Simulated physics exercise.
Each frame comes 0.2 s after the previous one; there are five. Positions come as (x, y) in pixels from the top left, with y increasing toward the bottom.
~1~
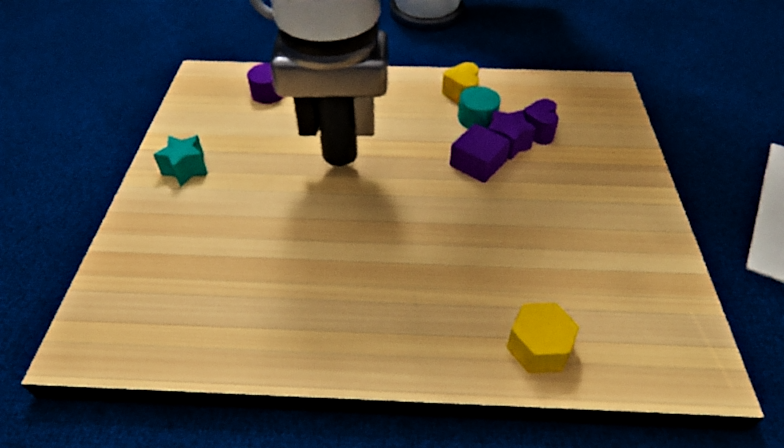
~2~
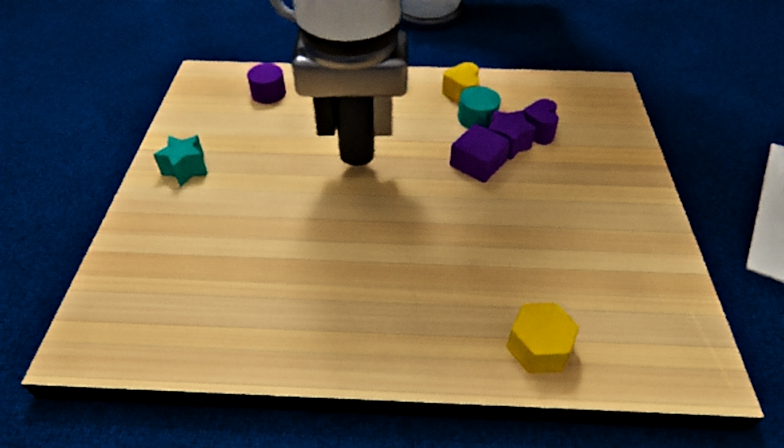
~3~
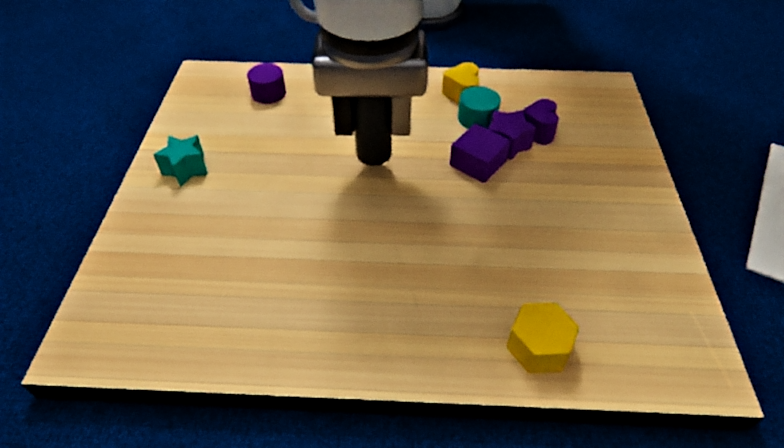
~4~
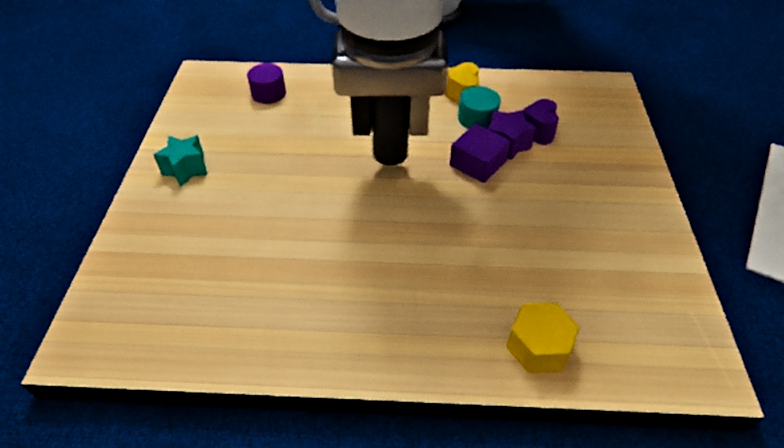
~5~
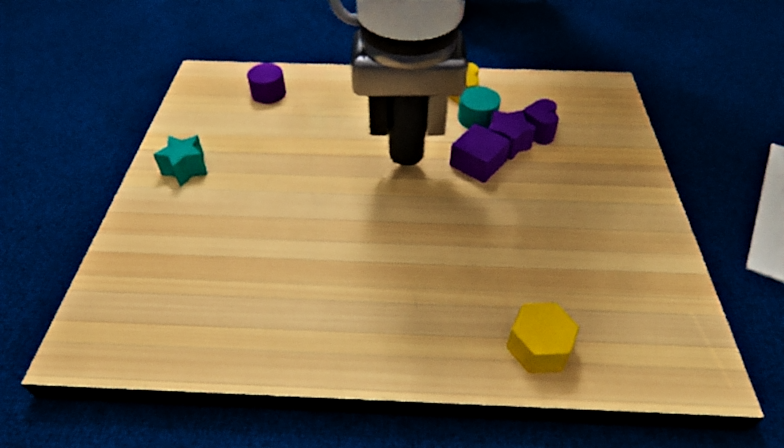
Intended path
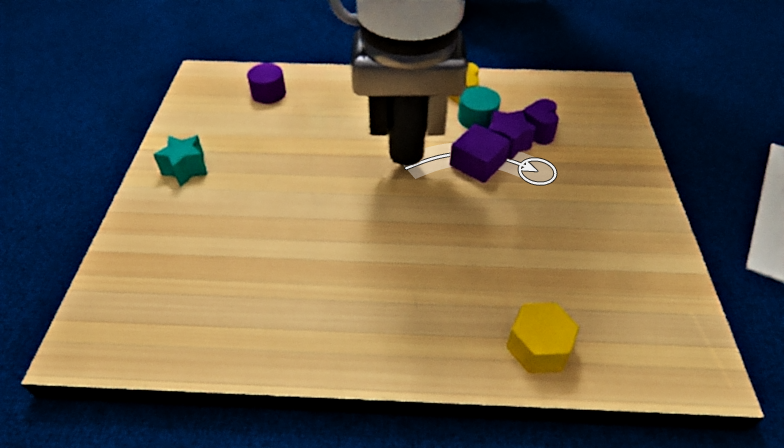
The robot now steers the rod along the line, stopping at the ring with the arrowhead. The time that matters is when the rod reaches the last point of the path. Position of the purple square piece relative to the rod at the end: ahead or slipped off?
I'd say the purple square piece is still out in front of the rod at the end.
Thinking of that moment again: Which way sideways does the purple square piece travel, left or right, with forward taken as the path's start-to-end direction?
Its shift is rightward.
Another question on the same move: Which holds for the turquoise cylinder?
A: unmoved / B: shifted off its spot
A
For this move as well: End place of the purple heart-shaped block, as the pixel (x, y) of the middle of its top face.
In the picture, it is at (556, 102).
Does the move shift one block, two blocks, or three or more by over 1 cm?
3 or more blocks.
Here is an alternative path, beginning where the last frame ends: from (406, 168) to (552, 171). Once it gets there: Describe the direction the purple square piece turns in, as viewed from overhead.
It goes round opposite to clock hands.
Drawn move, from (406, 168) over (448, 155) and (493, 156) to (538, 171).
The first path, step by step. One third of the way, rod (450, 141); purple square piece (489, 144).
Two thirds of the way, rod (496, 142); purple square piece (527, 156), turned 15° clockwise; purple star (529, 120), turned 25° anticlockwise; purple heart-shaped block (552, 106).
At the end, rod (541, 157); turquoise cylinder still; purple square piece (566, 178), turned 45° clockwise; purple star (552, 127), turned 70° anticlockwise; purple heart-shaped block (556, 102), turned 20° anticlockwise.
